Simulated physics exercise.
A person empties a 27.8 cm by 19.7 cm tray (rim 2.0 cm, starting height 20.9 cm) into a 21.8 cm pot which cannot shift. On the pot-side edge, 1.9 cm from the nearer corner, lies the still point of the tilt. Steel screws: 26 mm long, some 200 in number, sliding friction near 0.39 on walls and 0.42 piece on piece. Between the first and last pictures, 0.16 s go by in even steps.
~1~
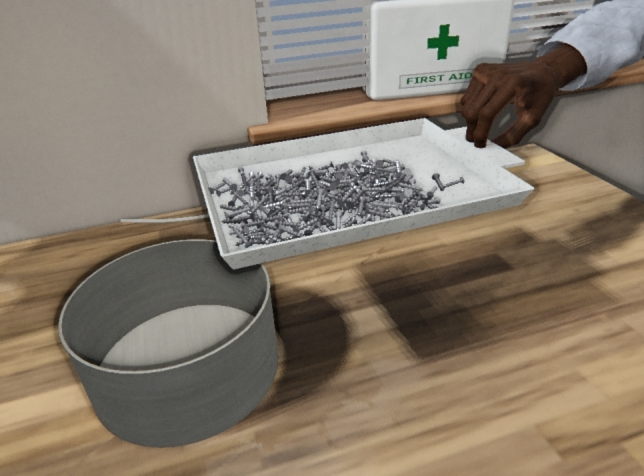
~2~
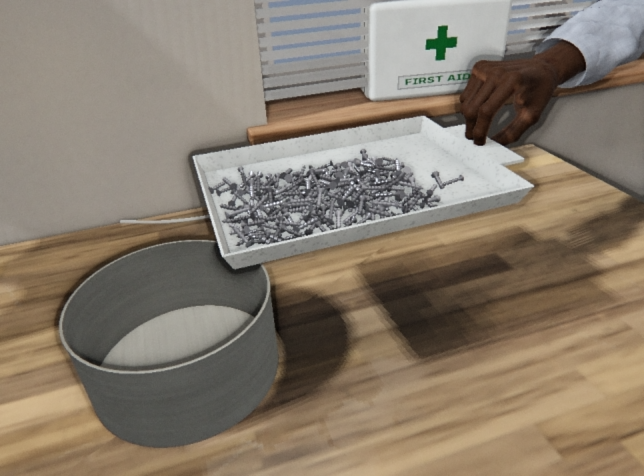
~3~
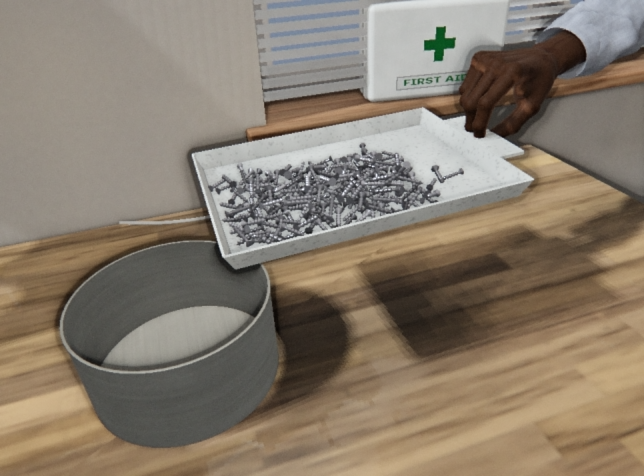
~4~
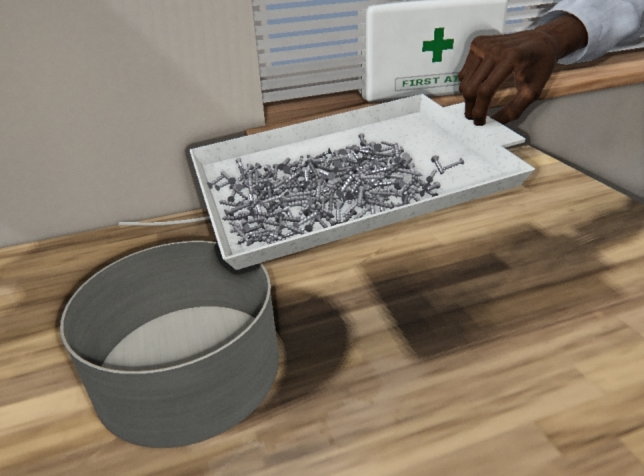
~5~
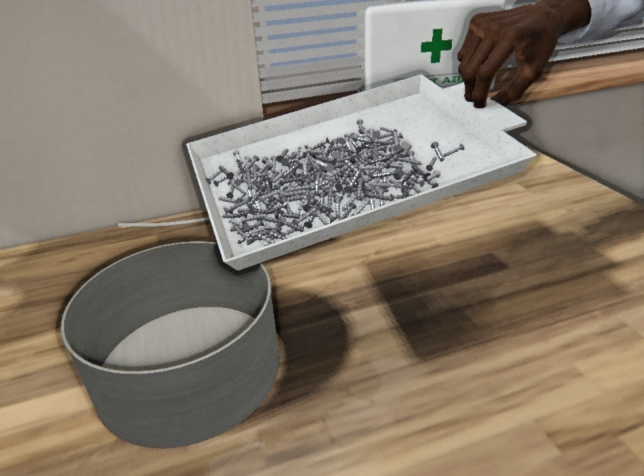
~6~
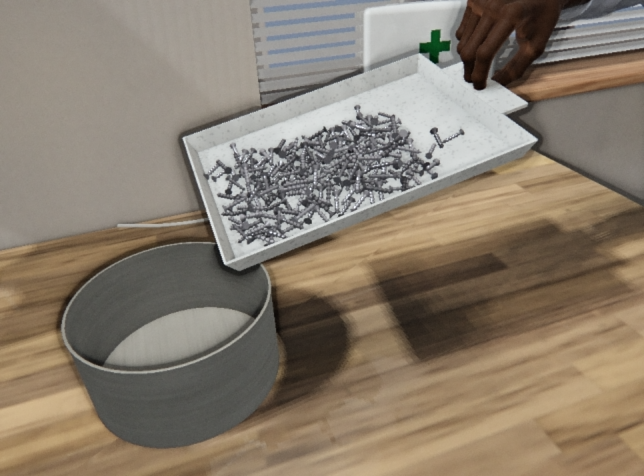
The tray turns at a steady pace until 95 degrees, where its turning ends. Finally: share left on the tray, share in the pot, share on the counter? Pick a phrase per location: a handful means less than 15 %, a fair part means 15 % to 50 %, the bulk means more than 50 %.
Tray: A handful, pot: A handful, counter: The bulk.
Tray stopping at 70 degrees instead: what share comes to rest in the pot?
Around 5 in a hundred.
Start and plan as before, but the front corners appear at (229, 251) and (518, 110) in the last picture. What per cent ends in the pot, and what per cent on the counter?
Final per cent - pot 75, counter 25.
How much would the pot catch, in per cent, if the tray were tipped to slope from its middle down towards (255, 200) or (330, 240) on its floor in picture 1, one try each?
That would be close to 95 per cent, then close to 0 per cent.
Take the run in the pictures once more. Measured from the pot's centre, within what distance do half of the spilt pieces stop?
I'd say around 20 centimetres.
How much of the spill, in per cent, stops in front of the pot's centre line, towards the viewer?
Estimate: Close to 100 per cent of the pieces.
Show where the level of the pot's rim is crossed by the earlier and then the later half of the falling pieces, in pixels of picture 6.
It passes about (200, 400) first and (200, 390) afterwards.
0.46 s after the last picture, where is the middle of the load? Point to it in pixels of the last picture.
(220, 269), roughly.
Then, 0.28 s after the last picture, tilt 55 degrees; the tray holds 100 %, the pot 0 %.
Then, 0.46 s after the last picture, tilt 81 degrees; the tray holds 60 %, the pot 0 %.
Then, 0.76 s after the last picture, tilt 95 degrees; the tray holds 0 %, the pot 5 %.
In the end, tray 0 %, pot 5 %, counter 95 %.
